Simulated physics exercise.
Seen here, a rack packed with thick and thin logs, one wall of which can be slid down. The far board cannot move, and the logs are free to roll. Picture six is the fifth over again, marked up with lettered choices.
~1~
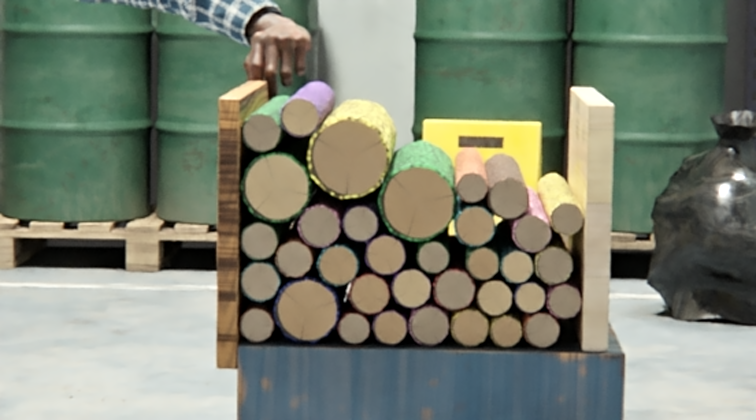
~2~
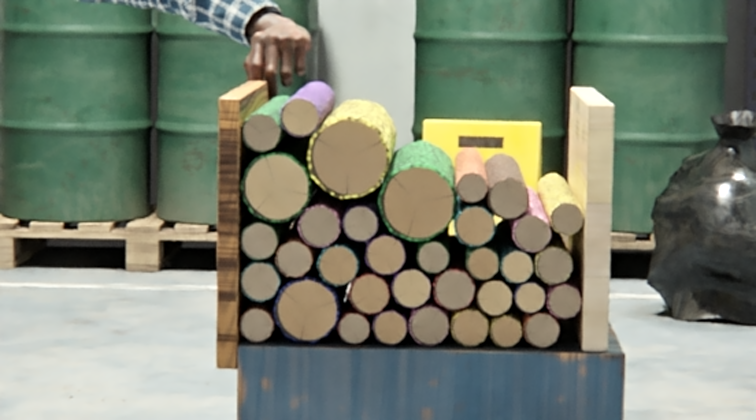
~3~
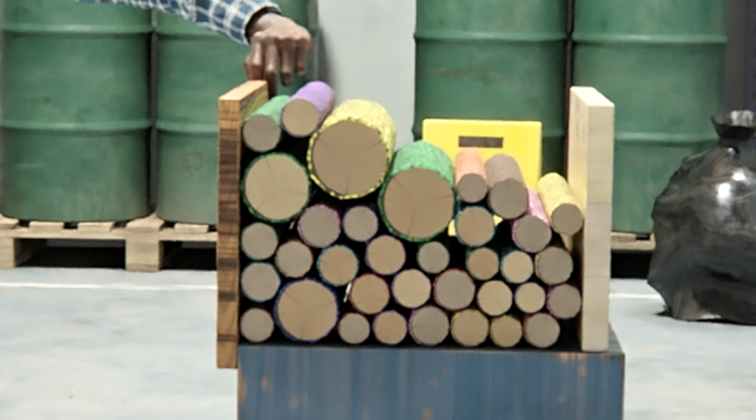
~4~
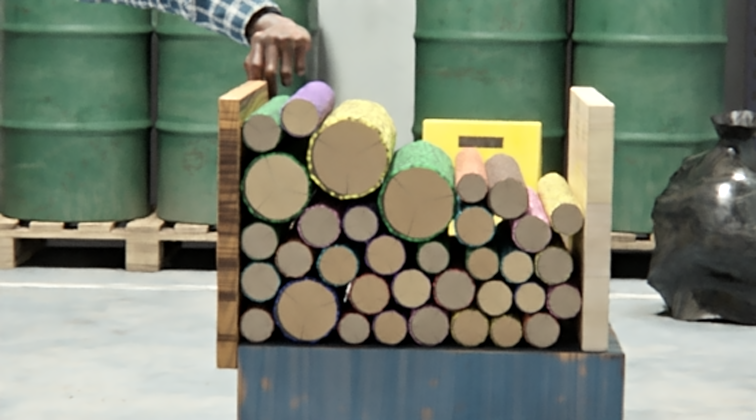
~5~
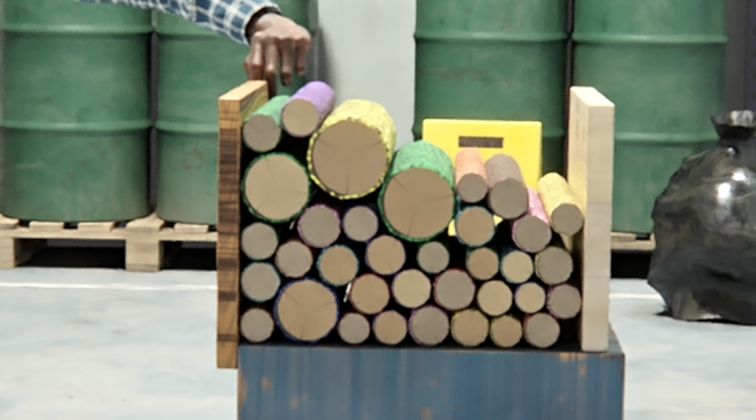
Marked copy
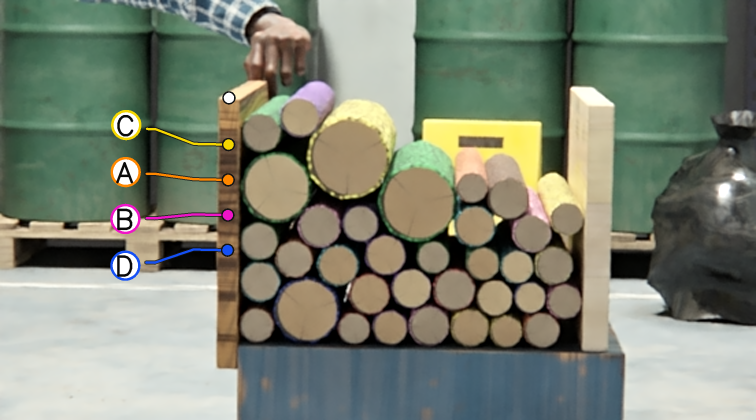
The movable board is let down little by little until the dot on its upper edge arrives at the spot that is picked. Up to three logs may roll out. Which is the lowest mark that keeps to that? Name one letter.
Lower it to D and no more.
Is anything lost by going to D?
Yes.
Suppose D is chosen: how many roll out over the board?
With D, one.
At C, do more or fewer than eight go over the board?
At C, fewer than eight.
On the copy, A at (228, 180); B at (228, 215); C at (228, 145); D at (227, 250); the white dot at (229, 98).
On D. First, top of the board (240, 167).
Then, top of the board (239, 246).
Finally, top of the board (239, 249), one out over the board.
By contrast, A one out over the board; B one out over the board; C none out over the board.
